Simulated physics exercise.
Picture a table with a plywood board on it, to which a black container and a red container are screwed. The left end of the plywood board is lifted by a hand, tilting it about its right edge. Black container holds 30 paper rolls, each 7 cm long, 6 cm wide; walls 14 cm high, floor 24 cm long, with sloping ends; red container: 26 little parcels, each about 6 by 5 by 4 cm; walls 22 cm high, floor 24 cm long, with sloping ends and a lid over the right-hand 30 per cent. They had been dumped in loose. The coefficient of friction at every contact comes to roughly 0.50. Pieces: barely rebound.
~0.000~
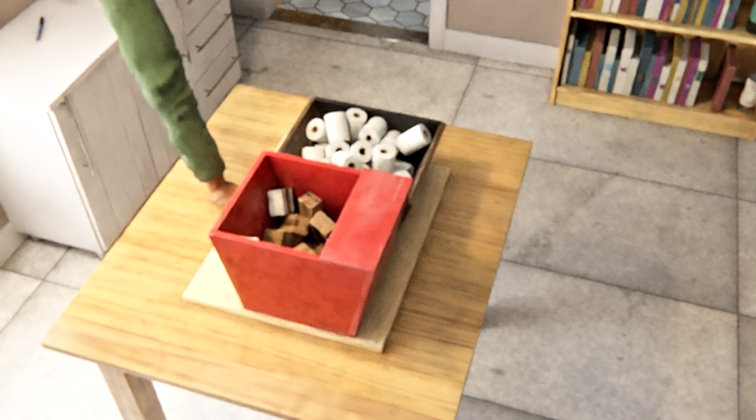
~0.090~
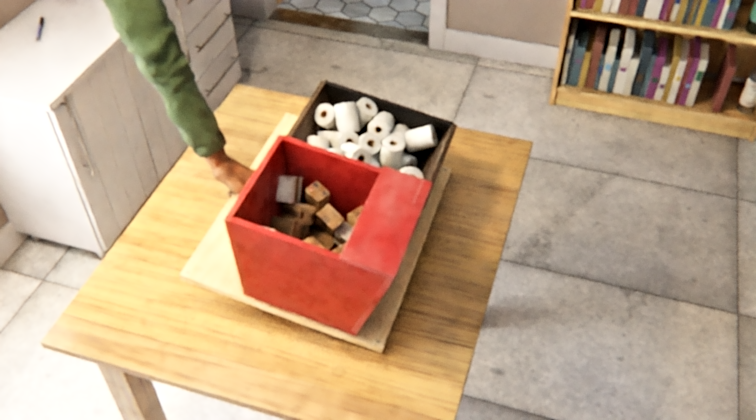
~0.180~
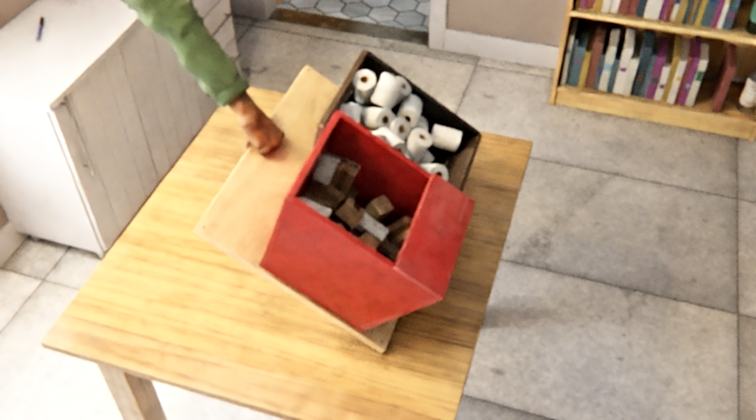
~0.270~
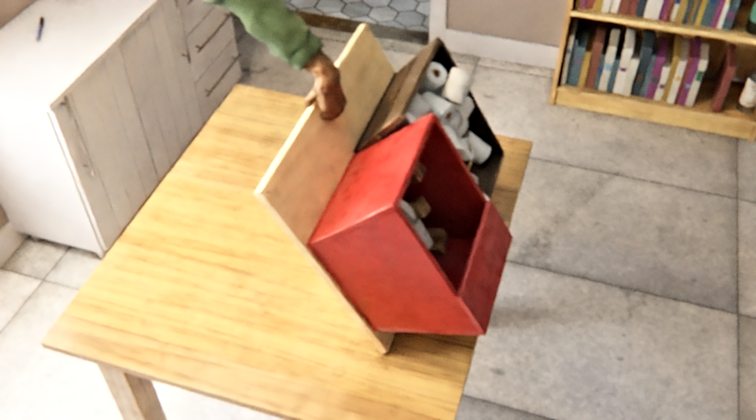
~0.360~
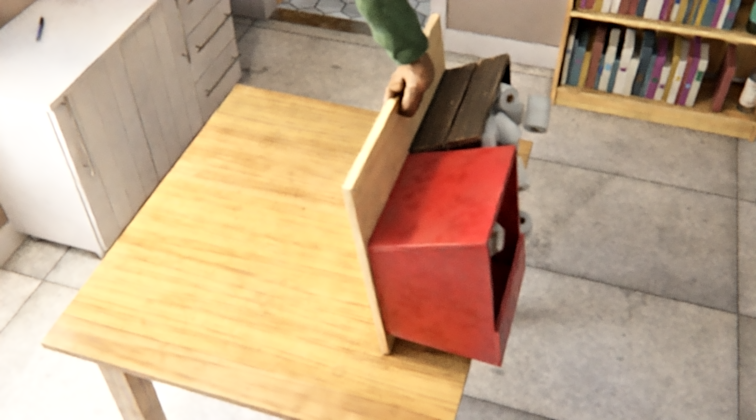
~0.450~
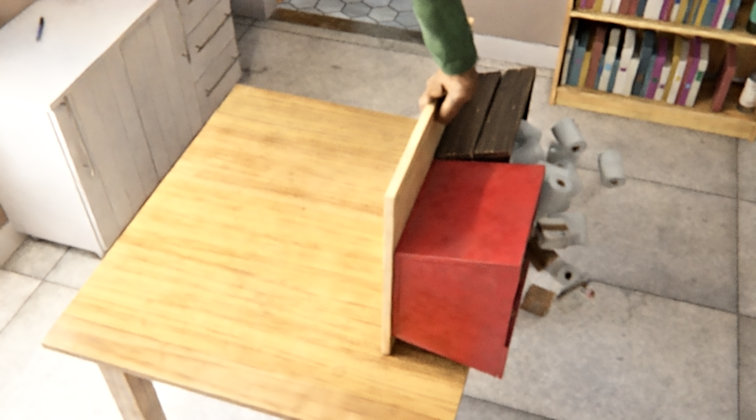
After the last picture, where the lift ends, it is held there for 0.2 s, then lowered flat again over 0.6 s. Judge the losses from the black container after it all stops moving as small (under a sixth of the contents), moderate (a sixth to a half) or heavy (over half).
The losses are heavy.
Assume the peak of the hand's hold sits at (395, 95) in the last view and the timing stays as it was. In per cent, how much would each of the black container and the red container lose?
Black container 80%, red container 10%.
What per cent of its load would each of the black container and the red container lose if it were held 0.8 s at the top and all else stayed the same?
With that change, black container sheds 100 percent and red container sheds 30 percent.
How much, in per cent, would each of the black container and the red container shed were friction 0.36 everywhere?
Then the black container sheds 100 per cent, while the red container sheds 30 per cent.
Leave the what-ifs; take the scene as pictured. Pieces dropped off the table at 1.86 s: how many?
Around 40, roughly.
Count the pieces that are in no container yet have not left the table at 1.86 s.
Count of pieces: About 0.
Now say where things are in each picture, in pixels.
In the first picture (each is followed by its nearest rim corner in this view, unless another is named), black container (by its farthest rim corner), (314, 98); red container, (368, 270); 0° from level; none out.
In the second picture, black container, (325, 82); red container, (389, 275); 9° from level.
In the third picture, red container, (436, 294); 32° from level.
In the fourth picture, red container, (479, 329); 59° from level.
In the fifth picture, red container, (497, 360); 82° from level; 3 out, the lowest roll at (521, 227).
In the sixth picture, red container, (499, 372); 91° from level; 19 out, the lowest roll at (564, 274).
After 0.67 s, tilt 91°; black container 2 in, 28 out and red container 18 in, 8 out.
After 0.96 s, tilt 43°; black container 0 in, 30 out and red container 18 in, 8 out.
After 1.35 s, tilt 0°; black container 0 in, 30 out and red container 18 in, 8 out.
When it is over (at 1.86 s), black container 0 in, 30 out and red container 18 in, 8 out. Asked share, 30 of 30, 100 per cent.
